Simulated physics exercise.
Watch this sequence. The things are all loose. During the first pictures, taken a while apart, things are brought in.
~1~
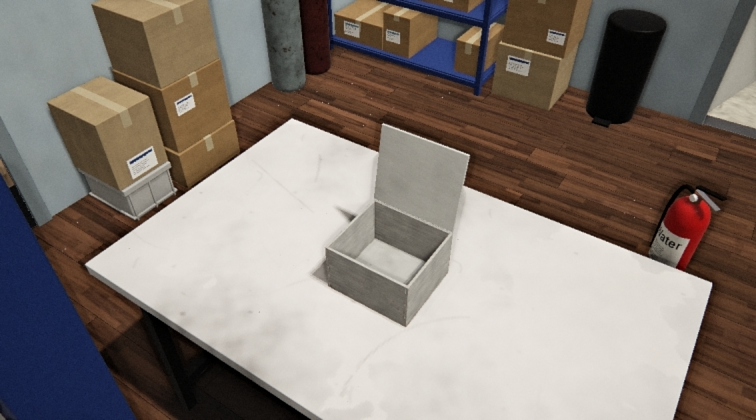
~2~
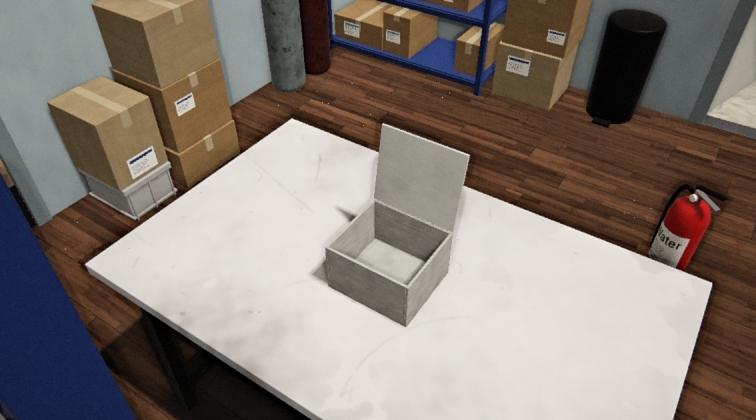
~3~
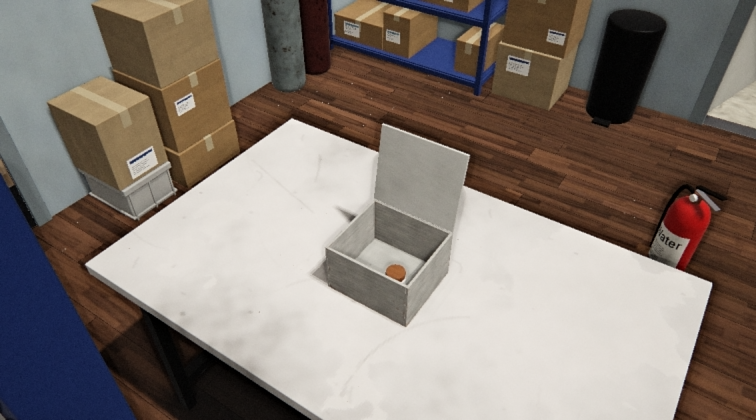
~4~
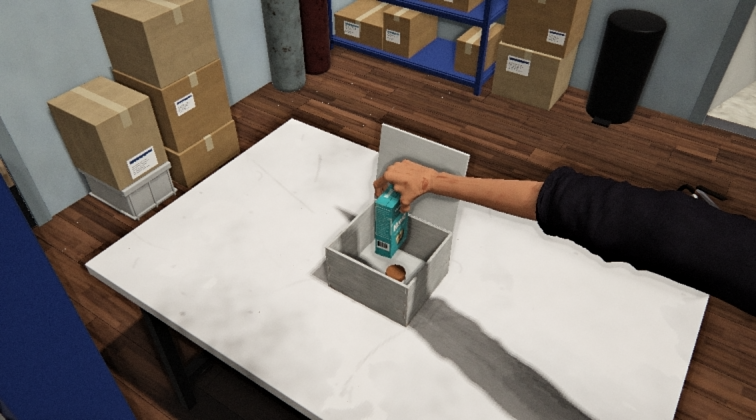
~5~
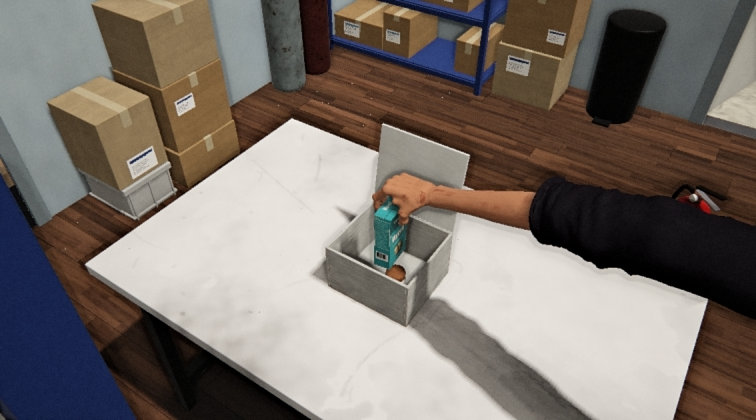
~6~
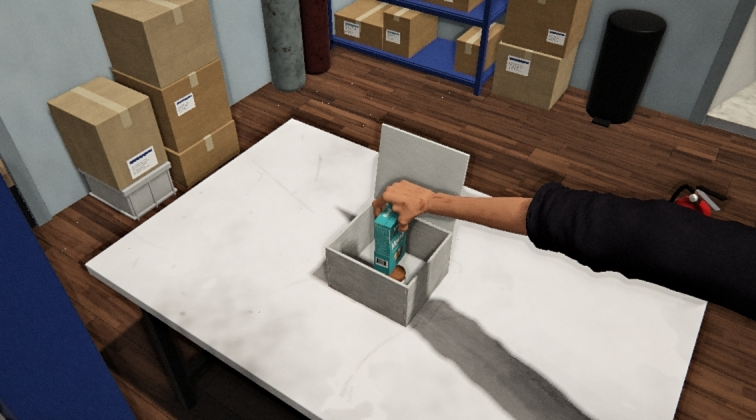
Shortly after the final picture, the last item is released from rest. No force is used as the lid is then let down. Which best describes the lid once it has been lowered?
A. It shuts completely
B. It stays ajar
(A) It shuts completely.
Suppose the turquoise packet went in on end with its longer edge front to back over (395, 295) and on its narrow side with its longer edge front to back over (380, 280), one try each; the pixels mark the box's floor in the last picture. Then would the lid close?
So, first it fits down fine, then it fits down fine.
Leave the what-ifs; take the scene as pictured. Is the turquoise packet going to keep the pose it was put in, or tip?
Observation: It tilts over.
Then, 0.60 s after the last picture, turquoise packet on its side near (381, 250); white shaker tipped 4° from how it was.
Then, 1.40 s after the last picture, lid 72° above the rim; turquoise packet on its side near (380, 259).
Then, 2.10 s after the last picture, lid 21° above the rim; turquoise packet on its side near (380, 259).
At rest, lid shut; tipped over in the box, turquoise packet; white shaker in place. Seen from the same camera at the end, turquoise packet near (380, 259).
